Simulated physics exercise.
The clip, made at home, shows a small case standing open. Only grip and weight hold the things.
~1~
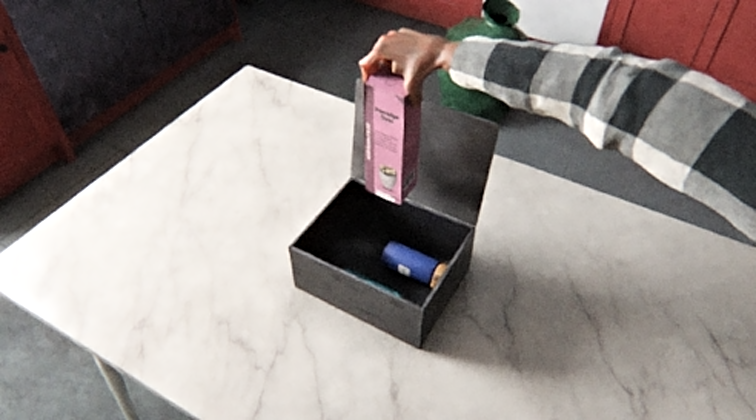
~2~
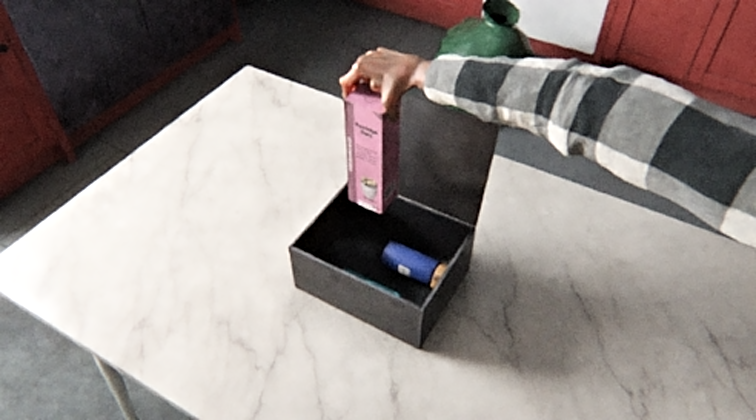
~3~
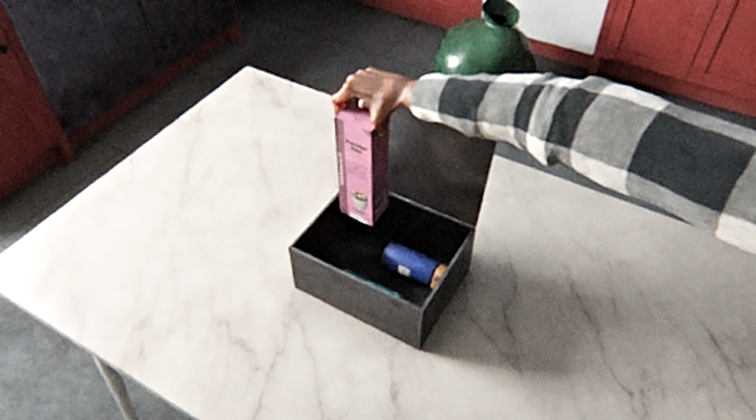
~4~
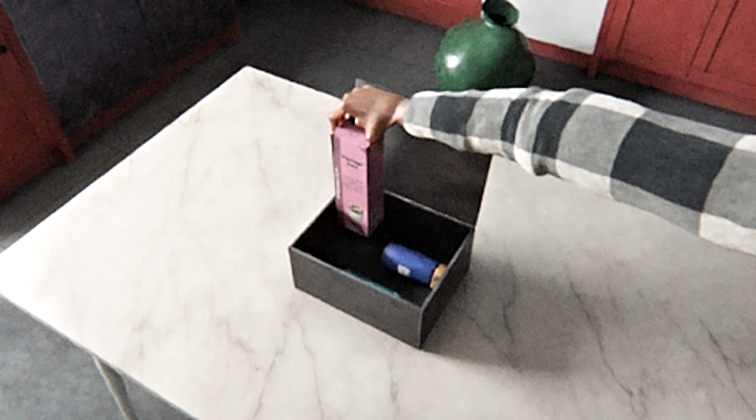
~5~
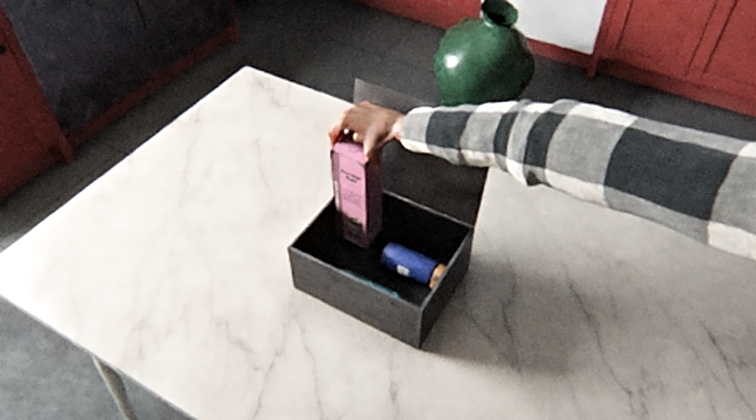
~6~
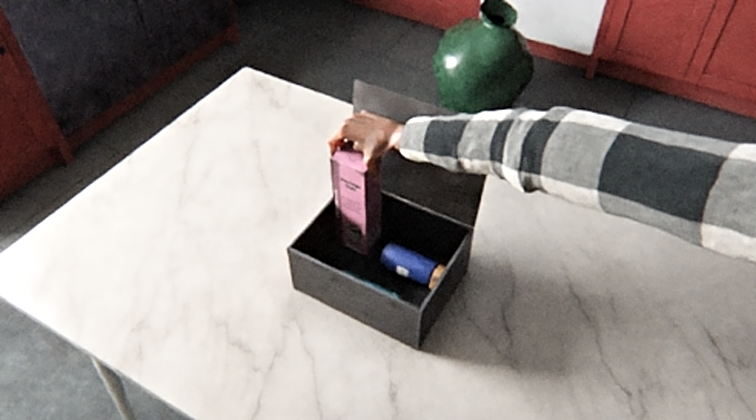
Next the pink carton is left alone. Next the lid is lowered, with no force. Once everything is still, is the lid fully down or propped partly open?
The lid is going to stop short.
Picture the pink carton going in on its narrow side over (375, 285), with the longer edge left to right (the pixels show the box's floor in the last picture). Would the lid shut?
Lid: Closed.
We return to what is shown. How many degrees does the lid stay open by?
Angle above rim: About 20°.
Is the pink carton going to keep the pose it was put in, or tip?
Once everything settles, the pink carton ends up at a slant.
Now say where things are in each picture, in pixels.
Coming down; pink carton (393, 138), in the first picture.
Coming down; pink carton (373, 151), in the second picture.
Coming down; pink carton (363, 165), in the third picture.
Coming down; pink carton (360, 180), in the fourth picture.
Coming down; pink carton (358, 192), in the fifth picture.
Put in, still held; pink carton (358, 200), in the sixth picture.
Then, 1.70 s later than the last frame, lid 61° above the rim; pink carton tilted by 14° near (350, 208).
Then, 2.00 s later than the last frame, lid 26° above the rim; pink carton tilted by 49° near (331, 238).
When it is over, lid 20° above the rim; lying over in the box, pink carton; the other 2 as before. End places, in pixels of the last picture, pink carton near (337, 233).
